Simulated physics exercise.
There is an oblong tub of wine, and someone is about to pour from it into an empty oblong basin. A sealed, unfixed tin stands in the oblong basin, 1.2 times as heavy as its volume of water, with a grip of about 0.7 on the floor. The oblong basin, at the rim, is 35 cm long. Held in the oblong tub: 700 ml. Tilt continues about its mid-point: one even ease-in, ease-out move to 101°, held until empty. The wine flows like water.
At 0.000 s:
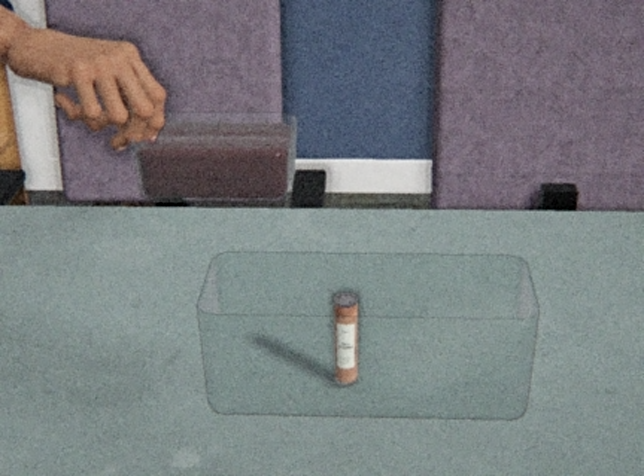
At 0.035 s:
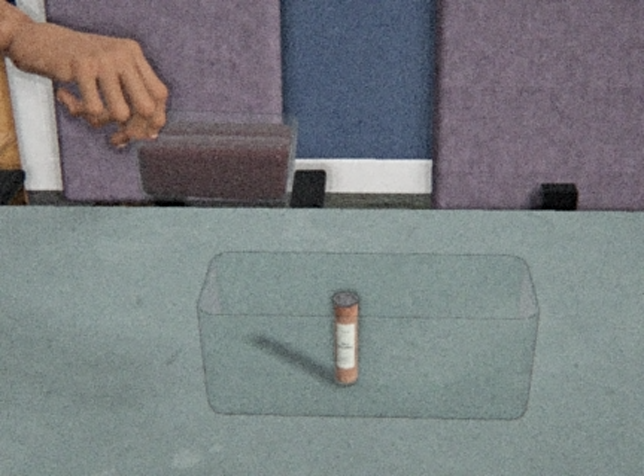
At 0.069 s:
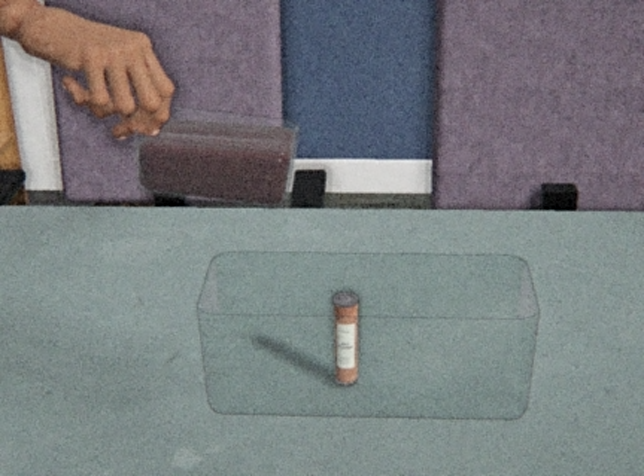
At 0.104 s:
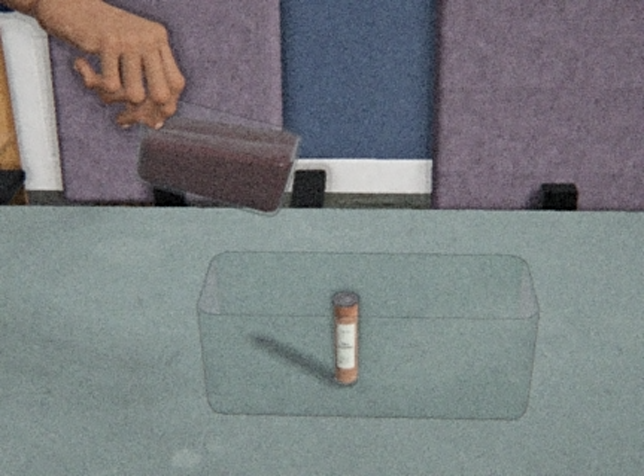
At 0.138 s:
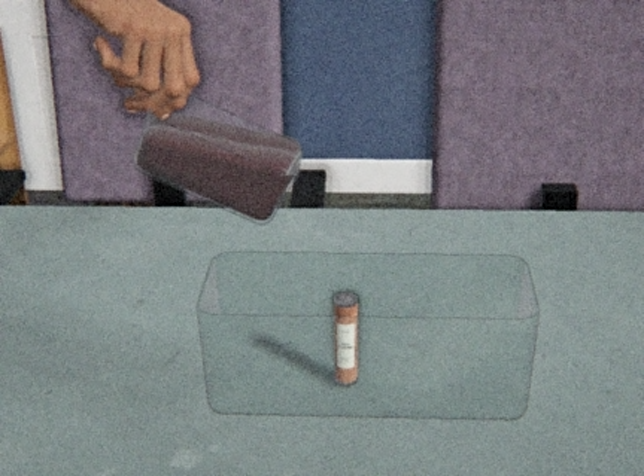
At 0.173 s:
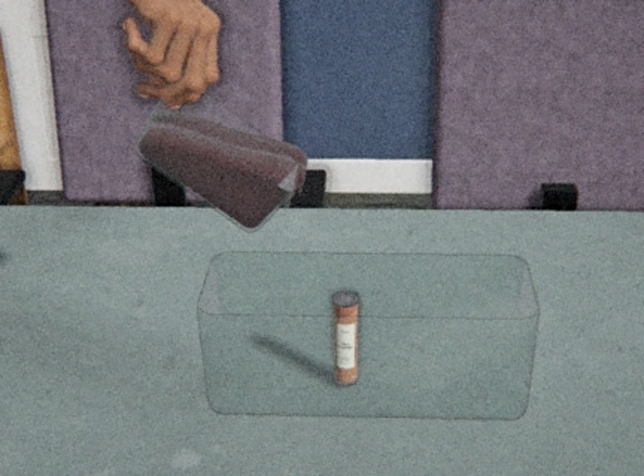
A hand tilts an oblong tub of dark red liquid rightward above a clear basin holding a tin.
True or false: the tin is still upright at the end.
False.
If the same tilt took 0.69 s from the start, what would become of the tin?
The tin stays balanced.
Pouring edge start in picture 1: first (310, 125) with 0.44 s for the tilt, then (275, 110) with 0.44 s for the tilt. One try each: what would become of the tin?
The tin stays vertical the first time and overturns the second time.
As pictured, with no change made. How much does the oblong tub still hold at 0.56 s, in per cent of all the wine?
Around 4 in a hundred is still there.
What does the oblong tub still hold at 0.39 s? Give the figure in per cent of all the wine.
I'd put it near 12 percent.
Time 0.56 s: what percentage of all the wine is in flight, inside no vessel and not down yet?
Close to 6 %.
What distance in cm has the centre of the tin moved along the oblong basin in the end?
Shift of tin centre: Approx. 7.5 cm.
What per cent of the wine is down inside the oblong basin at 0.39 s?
Close to 44 in a hundred.
After 0.39 s the tilt is 101° and 12 per cent is still to pour; the tin stands where it began.
After 0.56 s the tilt is 101° and 4 per cent is still to pour; the tin leans 10°.
After 0.73 s the tilt is 101° and 1 per cent is still to pour; the tin lies on its side.
After 0.91 s the tilt is 101° and 0 per cent is still to pour; the tin lies on its side.
In the end the tin lies on its side.
